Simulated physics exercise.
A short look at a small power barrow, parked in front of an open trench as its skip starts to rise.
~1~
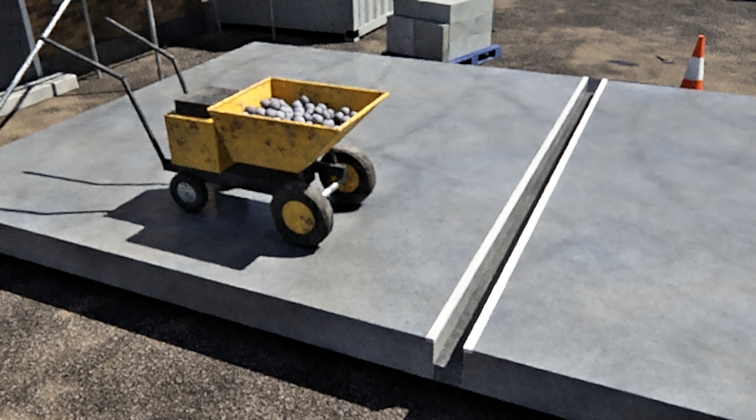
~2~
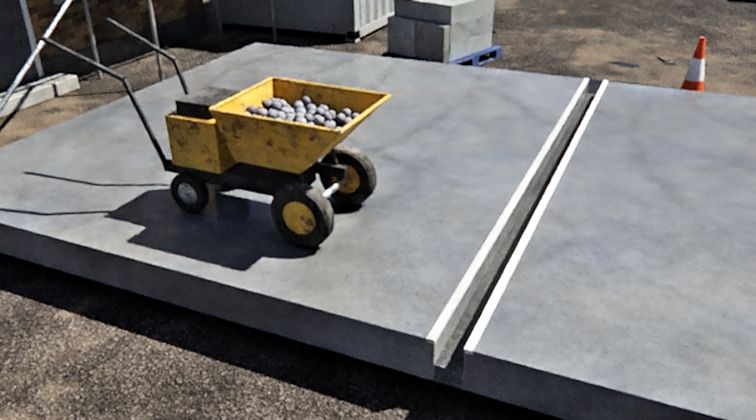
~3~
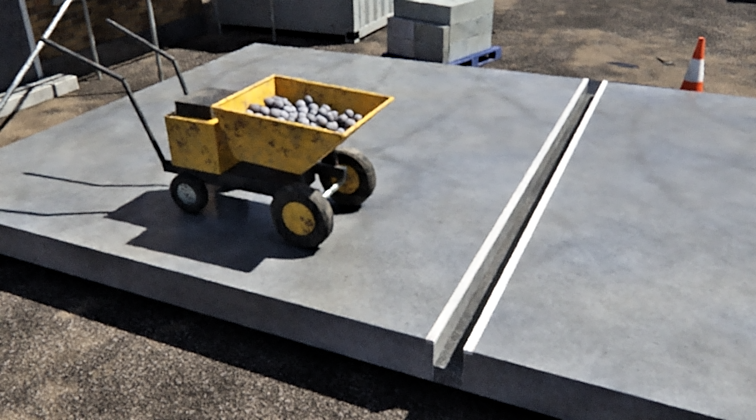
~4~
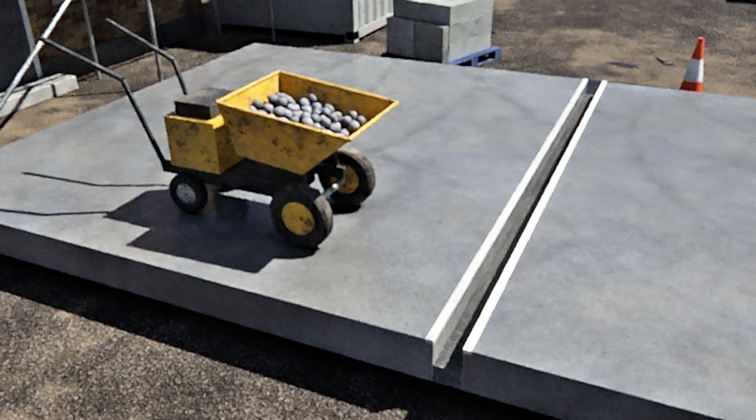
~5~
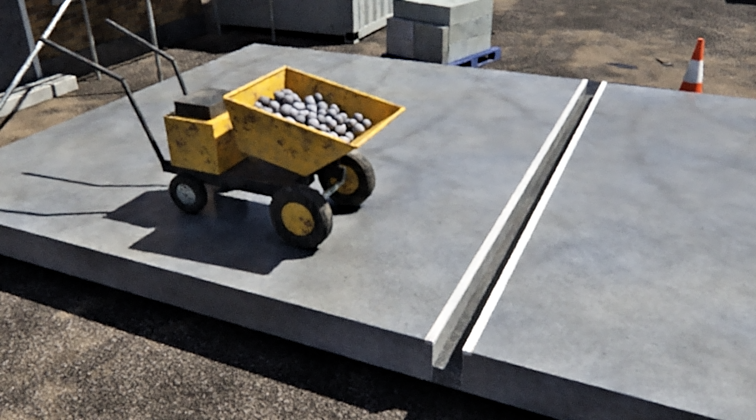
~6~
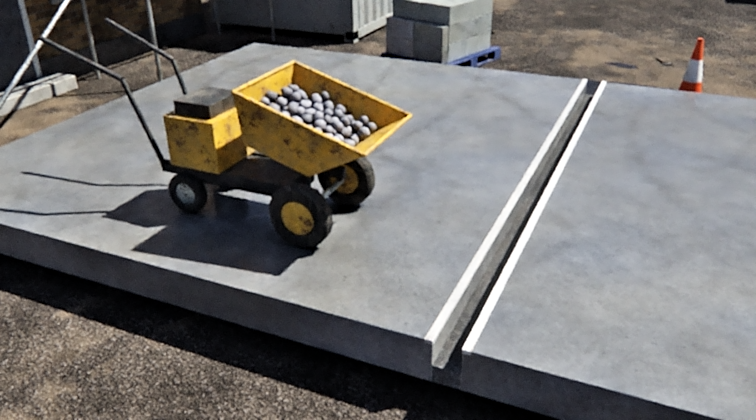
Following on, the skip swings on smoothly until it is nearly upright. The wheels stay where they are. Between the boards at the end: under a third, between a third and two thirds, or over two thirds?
Not even a third.
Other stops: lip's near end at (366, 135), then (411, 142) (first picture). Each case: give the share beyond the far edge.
Position 1: Near 10 %; position 2: Near 40 %.
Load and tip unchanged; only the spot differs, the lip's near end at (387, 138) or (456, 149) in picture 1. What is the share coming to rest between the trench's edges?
About 50 percent at the first place and about 0 percent at the second.
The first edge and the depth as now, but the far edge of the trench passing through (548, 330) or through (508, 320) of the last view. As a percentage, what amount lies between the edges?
The first try comes to close to 30 per cent, the next to 30 per cent.
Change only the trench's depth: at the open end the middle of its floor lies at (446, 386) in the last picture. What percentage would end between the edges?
Something close to 20 per cent.
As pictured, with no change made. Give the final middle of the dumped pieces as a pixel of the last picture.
Last view, centre at rest - approx. (462, 247).
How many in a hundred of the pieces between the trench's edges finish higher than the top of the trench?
My best guess is some 0 per cent.
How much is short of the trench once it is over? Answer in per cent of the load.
That share comes out near 50 in a hundred.
Just after the last frame, skip tipped steeply; every one in the skip.
A moment on, skip tipped right over; the larger part in the skip; roughly a quarter short of the trench; just a few falling.
Further on, skip tipped right over; roughly a quarter in the skip; roughly half short of the trench; roughly a quarter in or heaped over the trench; just a few beyond it.
When it is over, skip tipped right over; roughly a quarter in the skip; roughly half short of the trench; roughly a quarter in or heaped over the trench; just a few beyond it.
